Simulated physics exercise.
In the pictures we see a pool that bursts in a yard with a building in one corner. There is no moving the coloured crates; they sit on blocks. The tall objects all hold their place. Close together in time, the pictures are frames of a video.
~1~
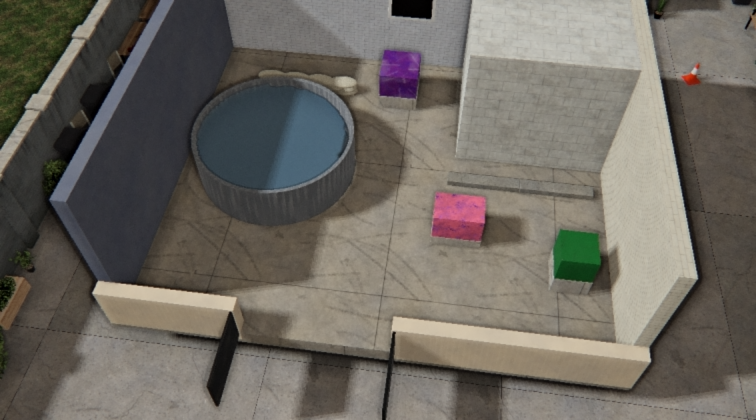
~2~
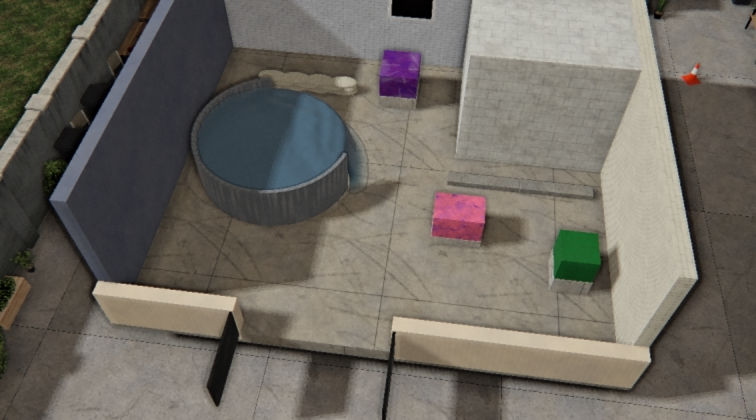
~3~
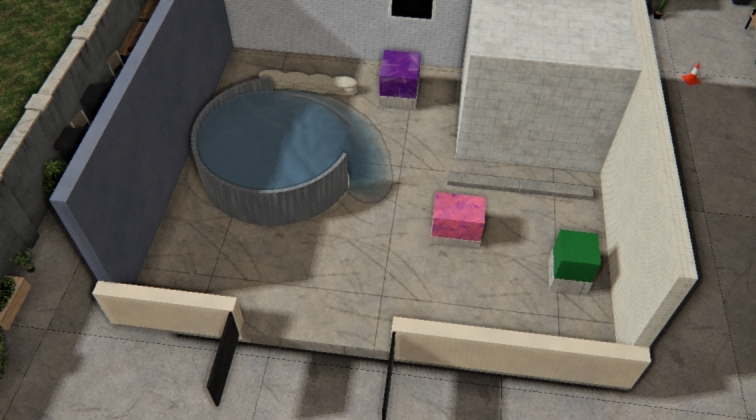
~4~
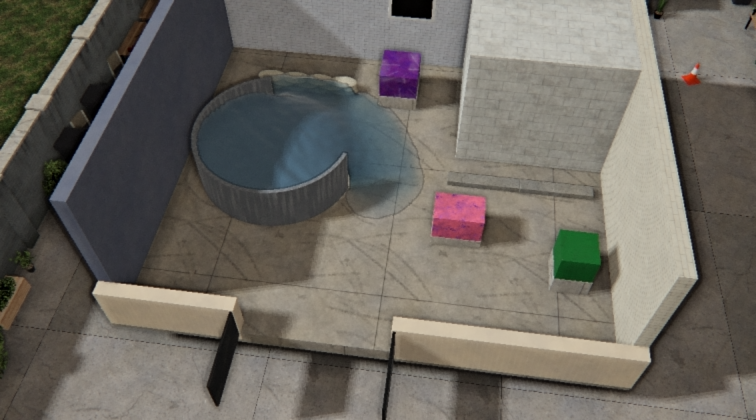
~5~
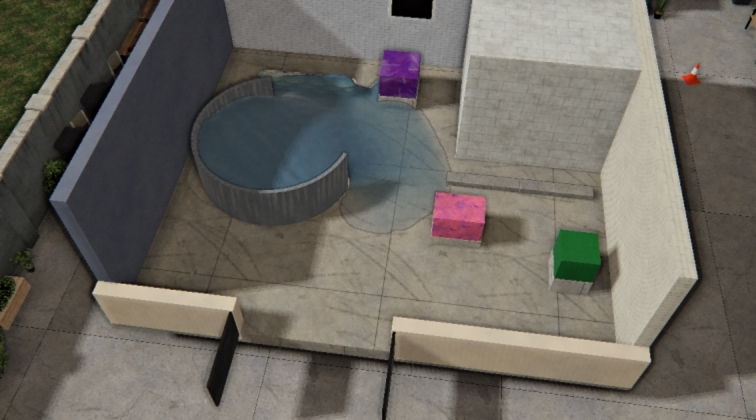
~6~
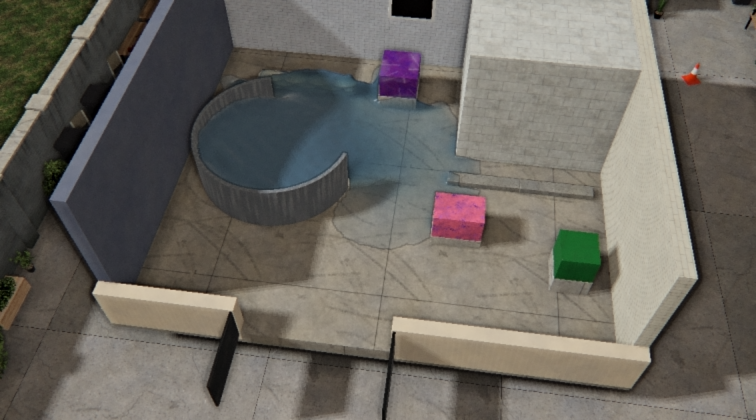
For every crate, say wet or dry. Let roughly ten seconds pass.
My prediction: The green crate will be spared, the purple crate will be hit by the water, the pink crate will be hit by the water.
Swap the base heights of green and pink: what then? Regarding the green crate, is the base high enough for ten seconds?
Green: Flooded.
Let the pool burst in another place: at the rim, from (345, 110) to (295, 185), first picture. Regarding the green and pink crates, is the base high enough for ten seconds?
First the green crate: It gets reached; then the pink crate: It gets reached.
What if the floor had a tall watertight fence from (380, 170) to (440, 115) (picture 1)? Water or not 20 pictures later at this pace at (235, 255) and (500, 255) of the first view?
Untouched, untouched.
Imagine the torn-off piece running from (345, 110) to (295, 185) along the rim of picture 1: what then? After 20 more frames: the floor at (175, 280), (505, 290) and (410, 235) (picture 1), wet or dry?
Those three places would be still unsoaked, soaking and soaking, in that order.
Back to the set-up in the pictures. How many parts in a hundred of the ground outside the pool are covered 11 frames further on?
Roughly 55 per cent.
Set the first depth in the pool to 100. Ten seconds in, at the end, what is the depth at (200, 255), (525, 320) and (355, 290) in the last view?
About 6, 10 and 12 per cent.
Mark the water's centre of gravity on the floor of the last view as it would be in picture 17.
Close to pixel (355, 135).
A moment on, water covers 50 % of the floor; the green crate not reached, the purple crate water round its plinth, the pink crate water round its plinth.
Next, water covers 55 % of the floor; the green crate water round its plinth, the purple crate water round its plinth, the pink crate water round its plinth.
Then, water covers 75 % of the floor; the green crate water round its plinth, the purple crate water round its plinth, the pink crate water round its plinth.
Later, water covers 100 % of the floor; the green crate water round its plinth, the purple crate water round its plinth, the pink crate water round its plinth.
In the end, water covers 95 % of the floor; the green crate stayed above the water, the purple crate was topped, the pink crate was topped.
